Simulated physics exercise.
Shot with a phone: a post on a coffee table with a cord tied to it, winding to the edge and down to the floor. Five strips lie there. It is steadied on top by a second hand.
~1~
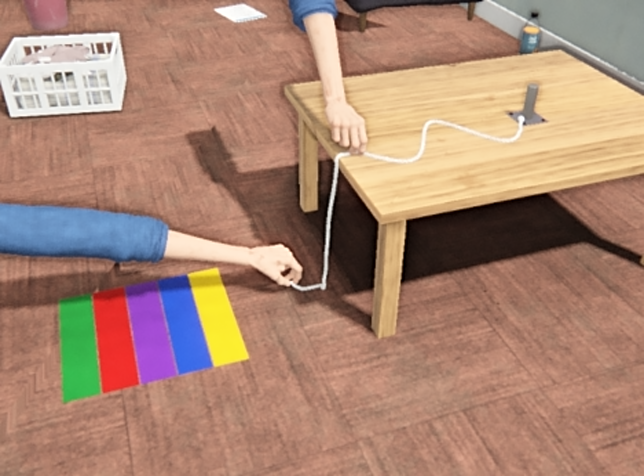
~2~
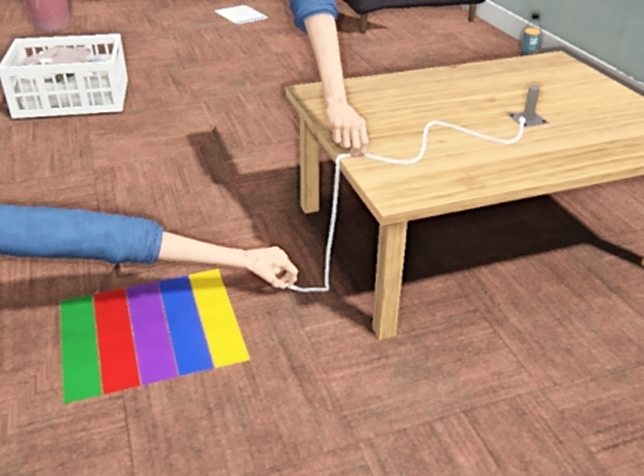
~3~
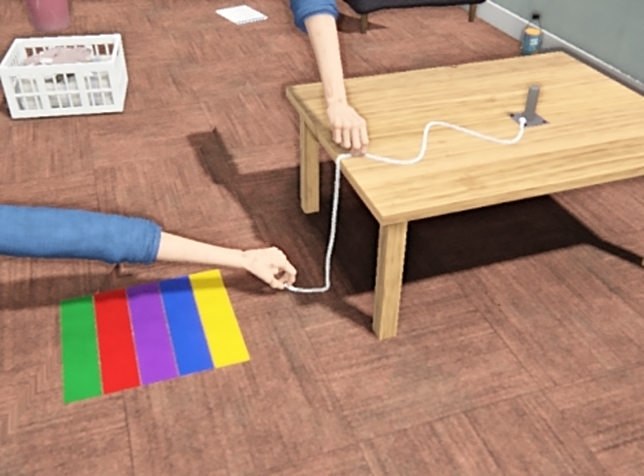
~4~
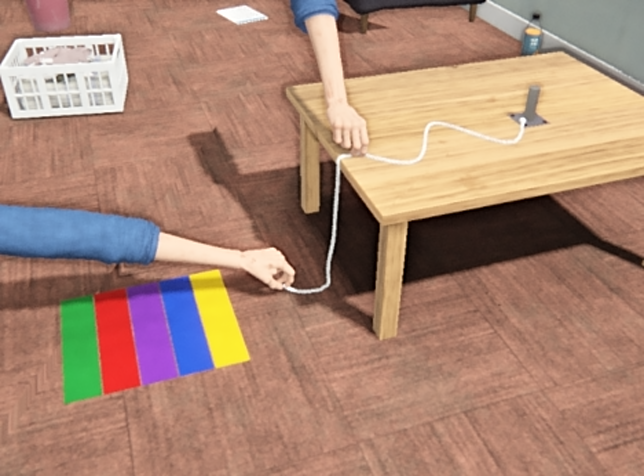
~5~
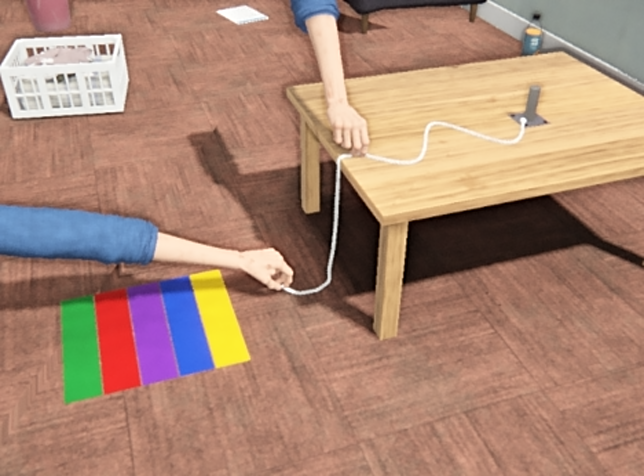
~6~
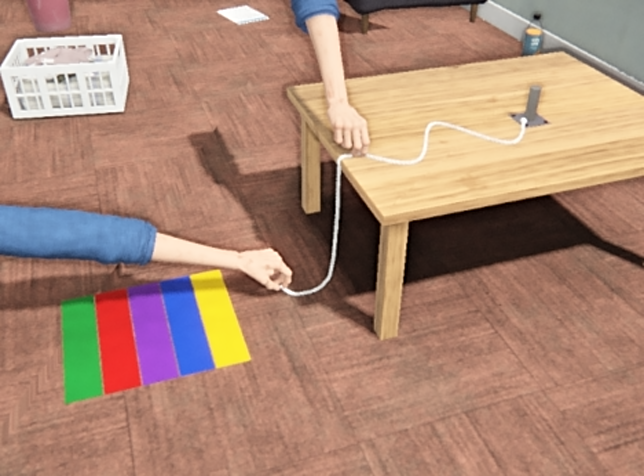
On a wooden coffee table, a white cord winds from a small post to the edge, where one hand rests on it, and hangs toward the floor. Beside five coloured strips, another hand holds its end and shifts very slightly left, while the hanging part eases from a sharp bend into a smooth curve.
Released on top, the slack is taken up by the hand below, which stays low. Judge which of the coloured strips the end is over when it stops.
It is over the green strip.
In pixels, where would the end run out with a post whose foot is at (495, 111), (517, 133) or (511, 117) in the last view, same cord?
You'd find it around (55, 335), then (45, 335), and finally (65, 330).
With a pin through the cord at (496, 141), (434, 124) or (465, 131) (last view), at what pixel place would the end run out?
Estimated spots in sequence: (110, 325), (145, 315), (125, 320).
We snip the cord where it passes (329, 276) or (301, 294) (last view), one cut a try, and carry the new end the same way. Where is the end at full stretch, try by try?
In order, about (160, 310) and about (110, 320).
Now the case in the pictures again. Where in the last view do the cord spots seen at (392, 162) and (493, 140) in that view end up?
To (302, 183) for the first and to (461, 132) for the second.
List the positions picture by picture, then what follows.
The first picture shows end (291, 282); yellow (226, 344); blue (191, 352); purple (155, 360); red (118, 369); green (81, 377).
The second picture shows end (287, 284); cord through (519, 136) (456, 128) (424, 147) (368, 156) (335, 205) (327, 268).
The third picture shows end (285, 285).
The fourth picture shows end (283, 285); cord through (520, 137) (456, 128) (424, 147) (369, 156) (336, 205) (328, 269).
The fifth picture shows end (282, 286).
The sixth picture shows end (281, 286); cord through (521, 137) (457, 128) (425, 148) (370, 156) (337, 205) (331, 268).
Soon after, end near (137, 317); over purple.
Then, end near (101, 324); over red.
At full stretch, end near (80, 329); over green. It halts on the green strip.
